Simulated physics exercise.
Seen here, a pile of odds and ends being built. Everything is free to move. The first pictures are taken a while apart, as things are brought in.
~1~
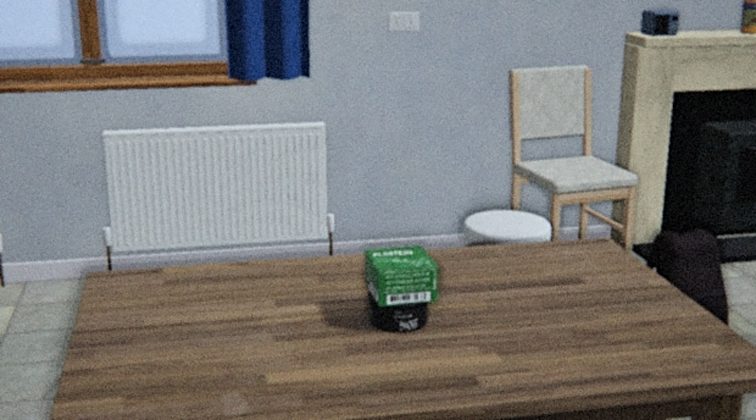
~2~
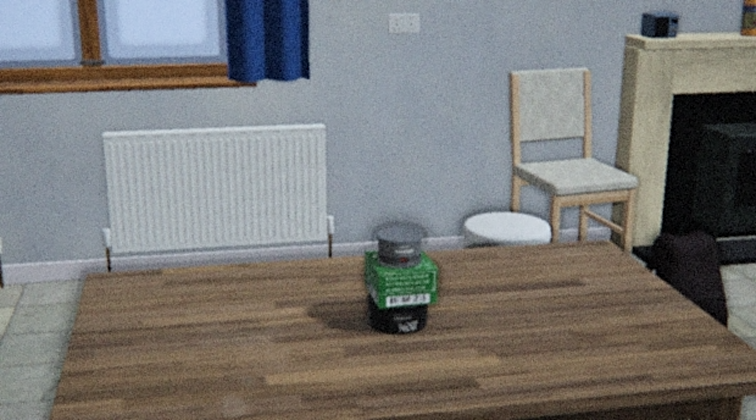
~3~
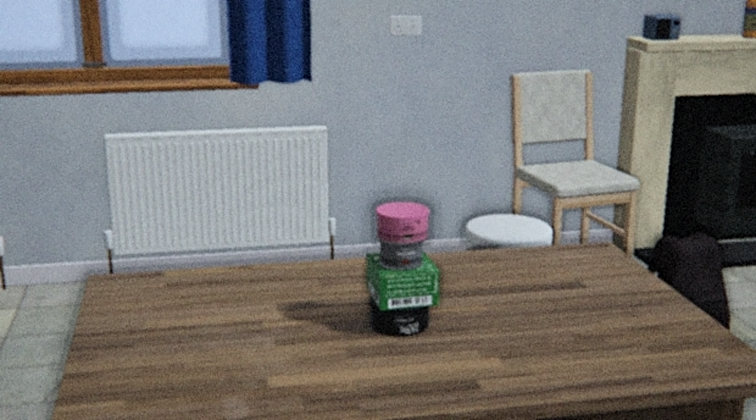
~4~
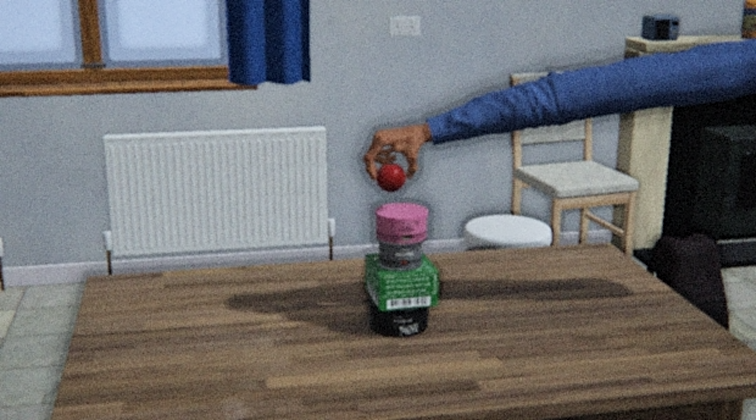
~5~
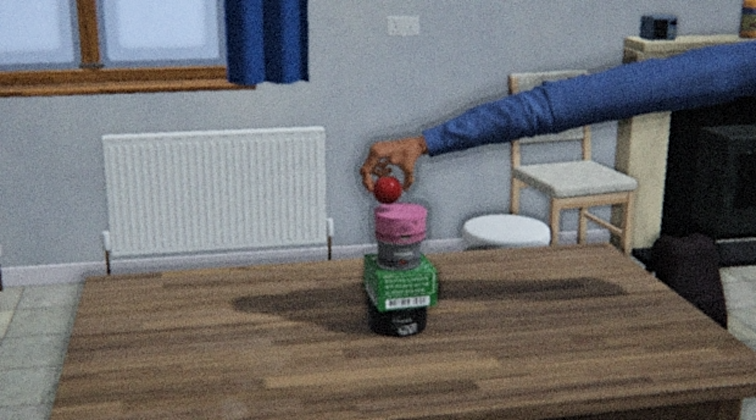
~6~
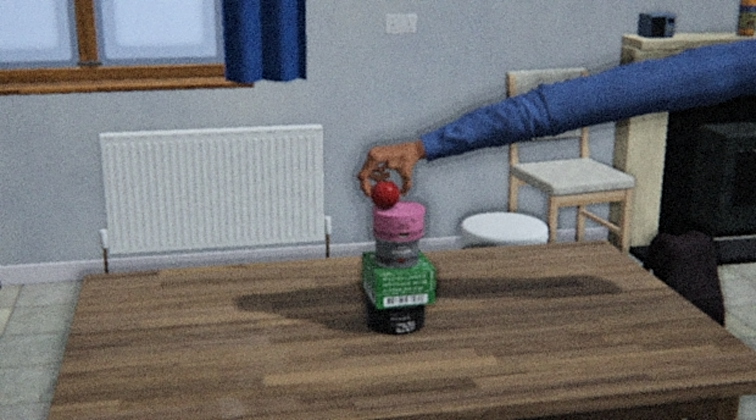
Living room with a wooden table, a grey tub then a pink one appearing on a stack, a hand lowering a red tomato onto it.
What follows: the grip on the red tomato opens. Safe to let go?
In the end the pile holds.
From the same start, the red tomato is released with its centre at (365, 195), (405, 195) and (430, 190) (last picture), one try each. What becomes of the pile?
In the first case it loses its balance; in the second case it stays up; in the third case it gives way.
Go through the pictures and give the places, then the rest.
In the first frame, the last thing is not in view yet; black tub (398, 308).
In the second frame, the last thing is not in view yet; grey tub (400, 248).
In the third frame, the last thing is not in view yet; black tub (400, 311).
In the fourth frame, on its way; red tomato (391, 177); grey tub (400, 250).
In the fifth frame, on its way; red tomato (387, 190); black tub (397, 312).
In the sixth frame, set down, still held; red tomato (385, 194); grey tub (397, 248).
Then, 0.90 s on from there, no change.
Then, 2.00 s on from there, red tomato resting near (385, 195).
In the end, all 5 unmoved. At the end, from the last picture's camera, red tomato near (386, 195). The pile keeps its balance.
